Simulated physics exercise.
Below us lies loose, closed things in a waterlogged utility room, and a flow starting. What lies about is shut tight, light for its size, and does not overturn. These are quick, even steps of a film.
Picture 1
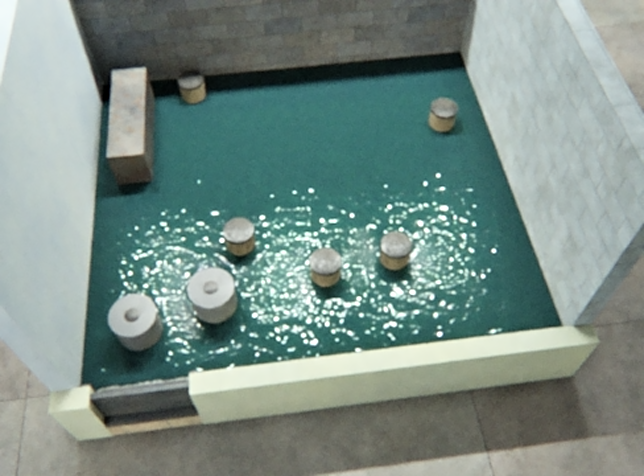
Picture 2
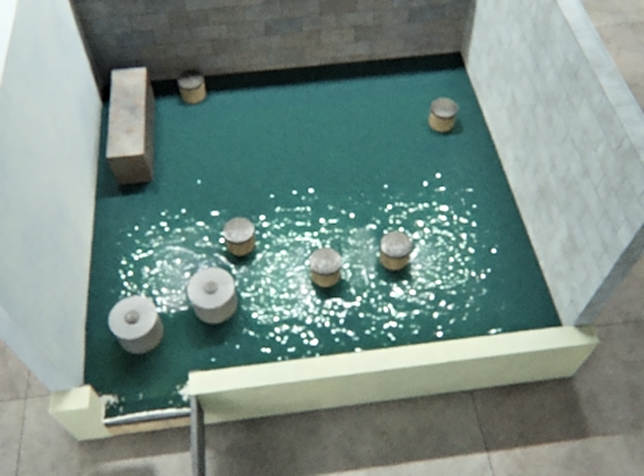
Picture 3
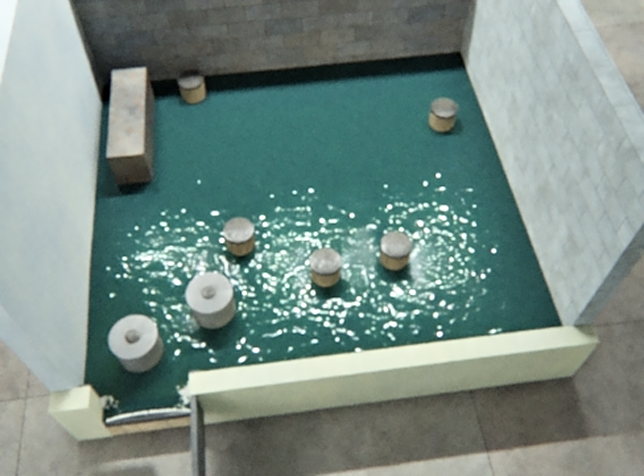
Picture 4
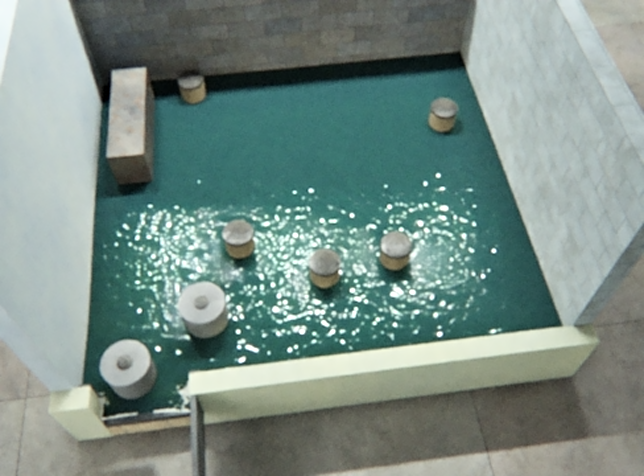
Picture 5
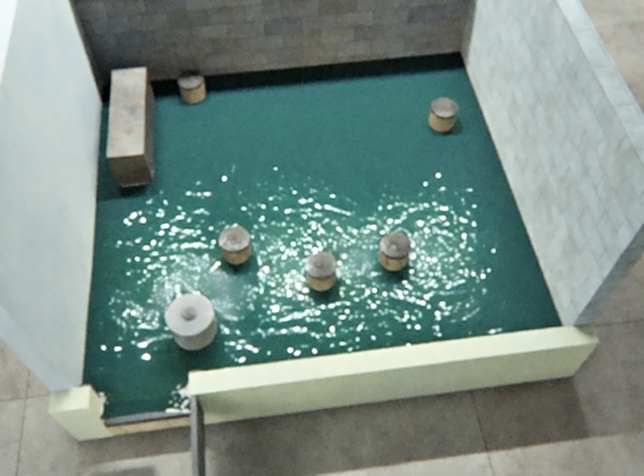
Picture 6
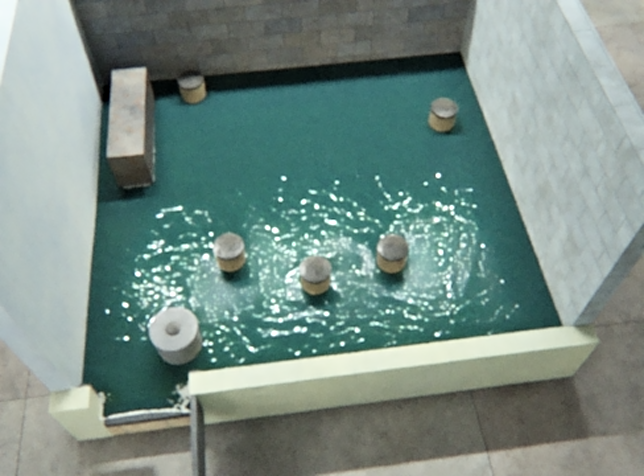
A door opens, then pale tubs drift toward the gap, one disappearing as nearby pails shift.
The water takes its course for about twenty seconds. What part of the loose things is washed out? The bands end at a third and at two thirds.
That comes to two thirds or above.
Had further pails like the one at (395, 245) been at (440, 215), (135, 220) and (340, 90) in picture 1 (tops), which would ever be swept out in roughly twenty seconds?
In that order: Kept in, carried outside, left behind.
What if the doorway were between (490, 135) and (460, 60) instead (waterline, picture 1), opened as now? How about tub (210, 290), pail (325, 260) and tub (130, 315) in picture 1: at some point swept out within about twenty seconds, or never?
In that order: Still in, out, left behind.
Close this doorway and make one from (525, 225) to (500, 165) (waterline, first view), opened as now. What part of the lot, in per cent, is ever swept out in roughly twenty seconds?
Roughly 40 per cent.
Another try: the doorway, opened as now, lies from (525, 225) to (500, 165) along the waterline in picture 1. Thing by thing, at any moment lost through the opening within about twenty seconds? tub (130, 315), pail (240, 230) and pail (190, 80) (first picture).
In that order: Inside, still in, left behind.
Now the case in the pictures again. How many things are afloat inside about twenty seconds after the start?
I count 2.
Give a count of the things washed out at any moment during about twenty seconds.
It comes to 5.
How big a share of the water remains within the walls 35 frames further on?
I make it 60 per cent.
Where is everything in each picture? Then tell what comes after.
In the first frame, a tub at (211, 288), afloat; a pail at (238, 230), afloat; 0 of 7 have shifted.
In the second frame, a tub at (211, 288) floats; a pail at (238, 230), afloat; 0 of 7 have shifted.
In the third frame, a tub at (209, 293), afloat, close to its start; a pail at (238, 230) floats; 1 of 7 have shifted.
In the fourth frame, a tub at (202, 303), afloat, close to its start; a pail at (238, 232), afloat; 2 of 7 have shifted.
In the fifth frame, a tub at (190, 314), afloat, a stride from its start; a pail at (234, 239), afloat, close to its start; 4 of 7 have shifted.
In the sixth frame, a tub at (173, 329) floats, a stride from its start; a pail at (228, 246) floats, close to its start; 4 of 7 have shifted.
A moment on, 2 of 7 are out; 5 afloat.
Next, 4 of 7 are out; 3 afloat.
Later, 5 of 7 are out; 2 afloat.
In the end, 5 of 7 are out; 2 afloat.
